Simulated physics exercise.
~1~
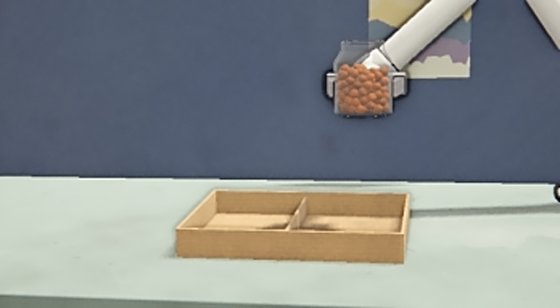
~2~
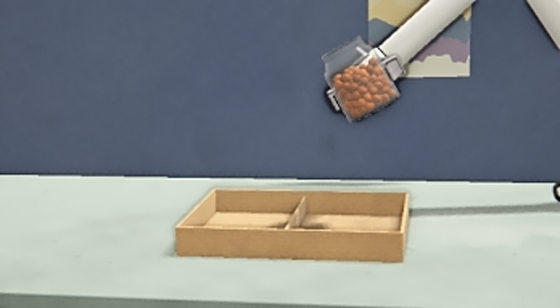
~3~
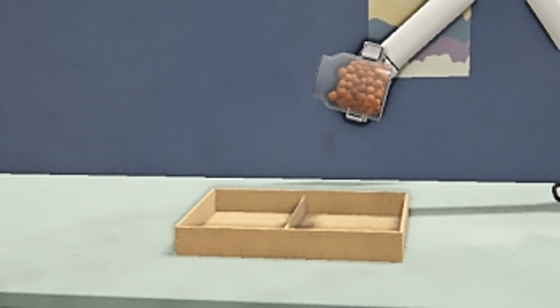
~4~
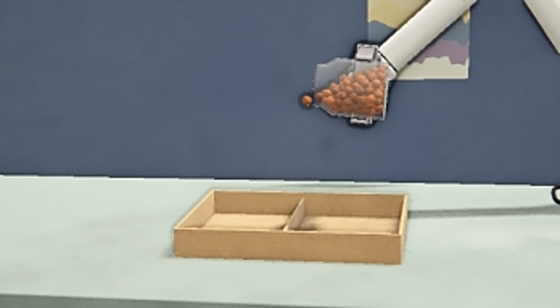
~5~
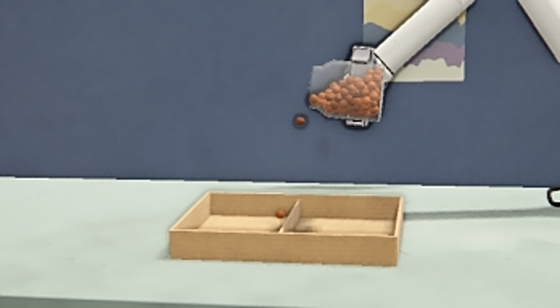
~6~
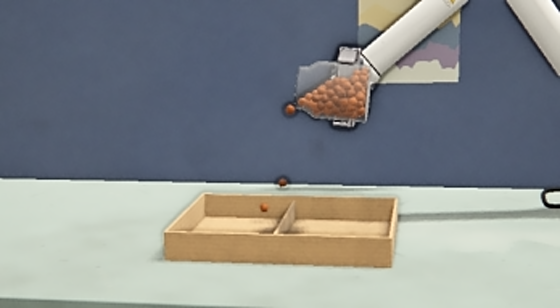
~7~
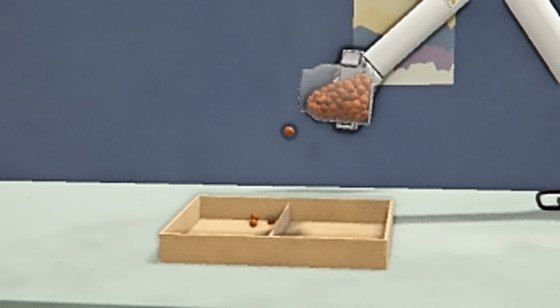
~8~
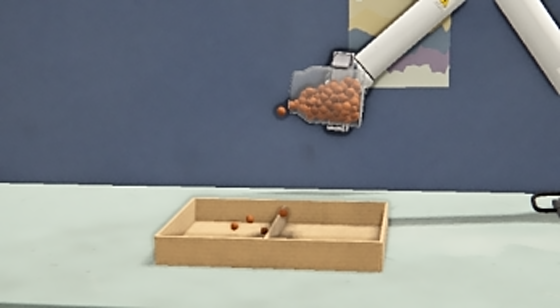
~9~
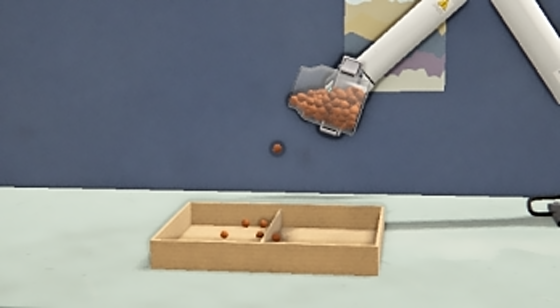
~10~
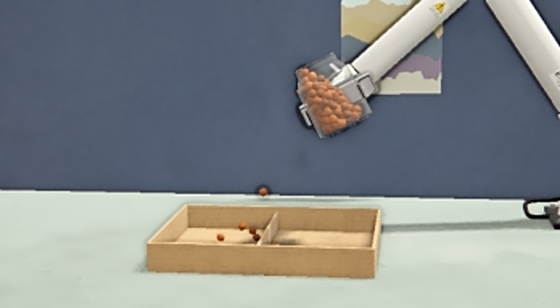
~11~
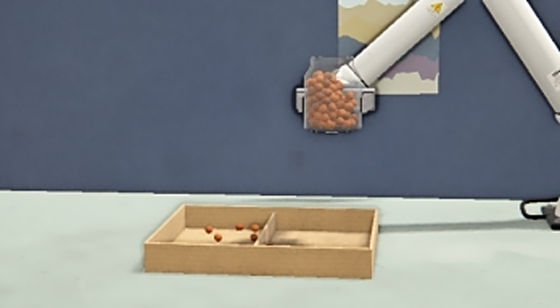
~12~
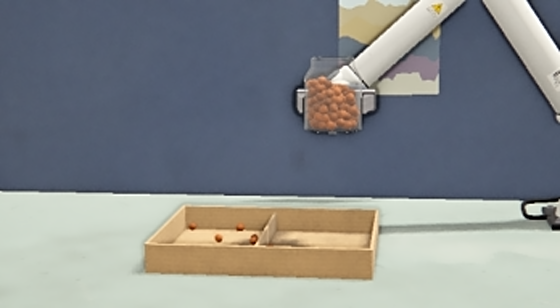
We see a robot arm tip a clear jar of hazelnuts to the left above a divided tray, letting a few drop out one after another, mostly into the left part. The arm then turns the jar upright again, still holding most of the nuts.
